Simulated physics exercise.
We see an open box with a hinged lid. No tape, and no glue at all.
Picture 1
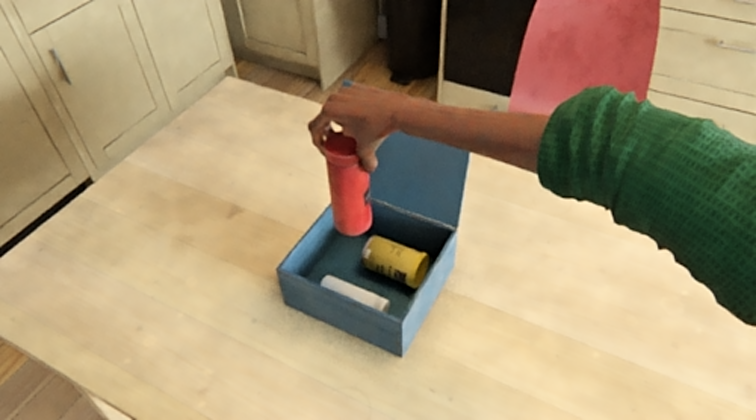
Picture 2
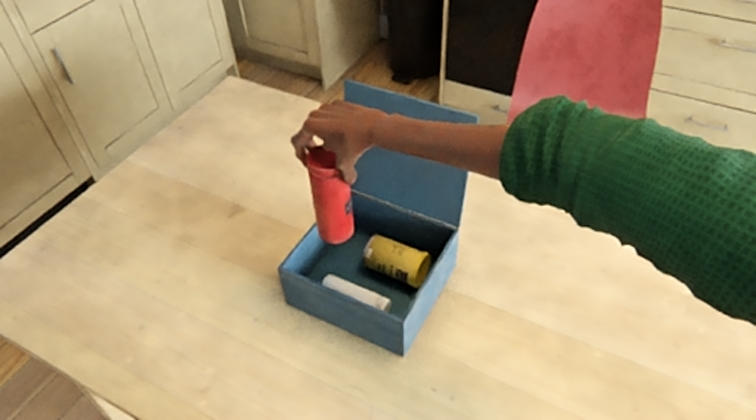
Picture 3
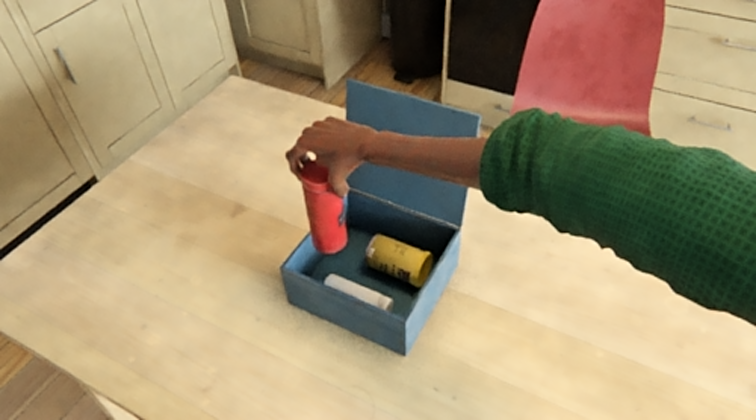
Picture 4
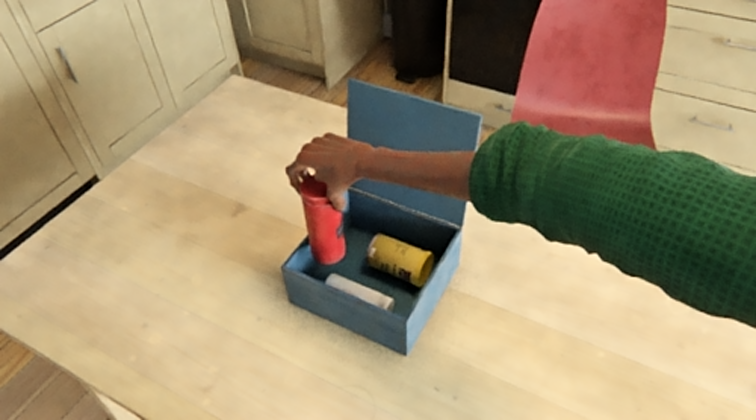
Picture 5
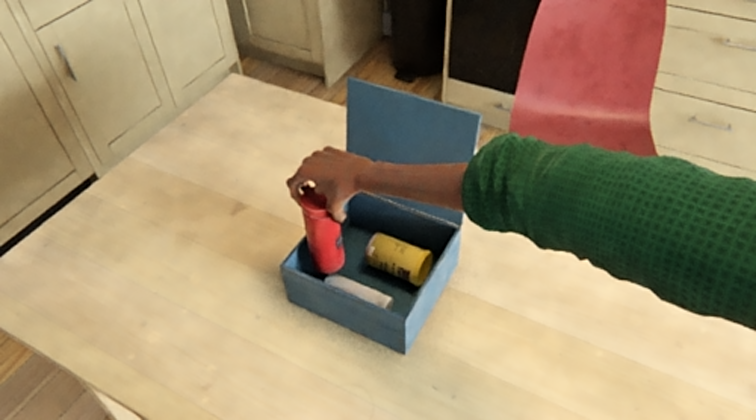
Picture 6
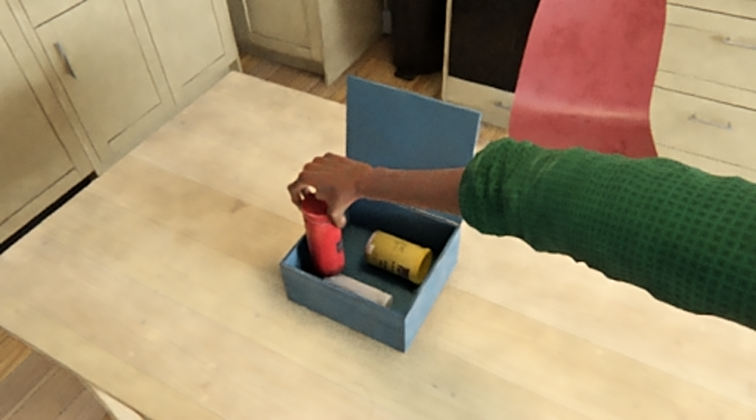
On a wooden kitchen table, a green-sleeved arm lowering a red jar into an open blue box beside a yellow tin.
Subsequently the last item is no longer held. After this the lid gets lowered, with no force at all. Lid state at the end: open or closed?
Closed.
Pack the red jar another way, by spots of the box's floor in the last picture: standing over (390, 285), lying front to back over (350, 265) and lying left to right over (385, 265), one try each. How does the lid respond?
On the first go the lid is stopped short, on the second it comes to rest closed, on the third it comes to rest closed.
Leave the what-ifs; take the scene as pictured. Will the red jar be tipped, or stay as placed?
By the end it has leaned over.
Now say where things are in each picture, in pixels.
The first frame shows coming down; red jar (349, 185); yellow tin (395, 261).
The second frame shows coming down; red jar (331, 196); yellow tin (396, 260).
The third frame shows coming down; red jar (325, 208); yellow tin (399, 260).
The fourth frame shows coming down; red jar (324, 221); yellow tin (400, 260).
The fifth frame shows coming down; red jar (323, 231); yellow tin (399, 258).
The sixth frame shows in place under the hand; red jar (324, 236); yellow tin (398, 257).
Then, 0.40 s later than the last frame, red jar on its side near (349, 242); white shaker moved a little.
Then, 1.30 s later than the last frame, lid 78° above the rim; red jar on its side near (354, 252); white shaker moved about its own width.
Then, 1.70 s later than the last frame, lid 50° above the rim; red jar on its side near (354, 252); white shaker moved about its own width.
Then, 2.10 s later than the last frame, lid 9° above the rim; red jar on its side near (354, 252); white shaker moved about its own width.
When it is over, lid shut; lying over in the box, red jar; the other 2 as before. End places, in pixels of the last picture, red jar near (354, 252).
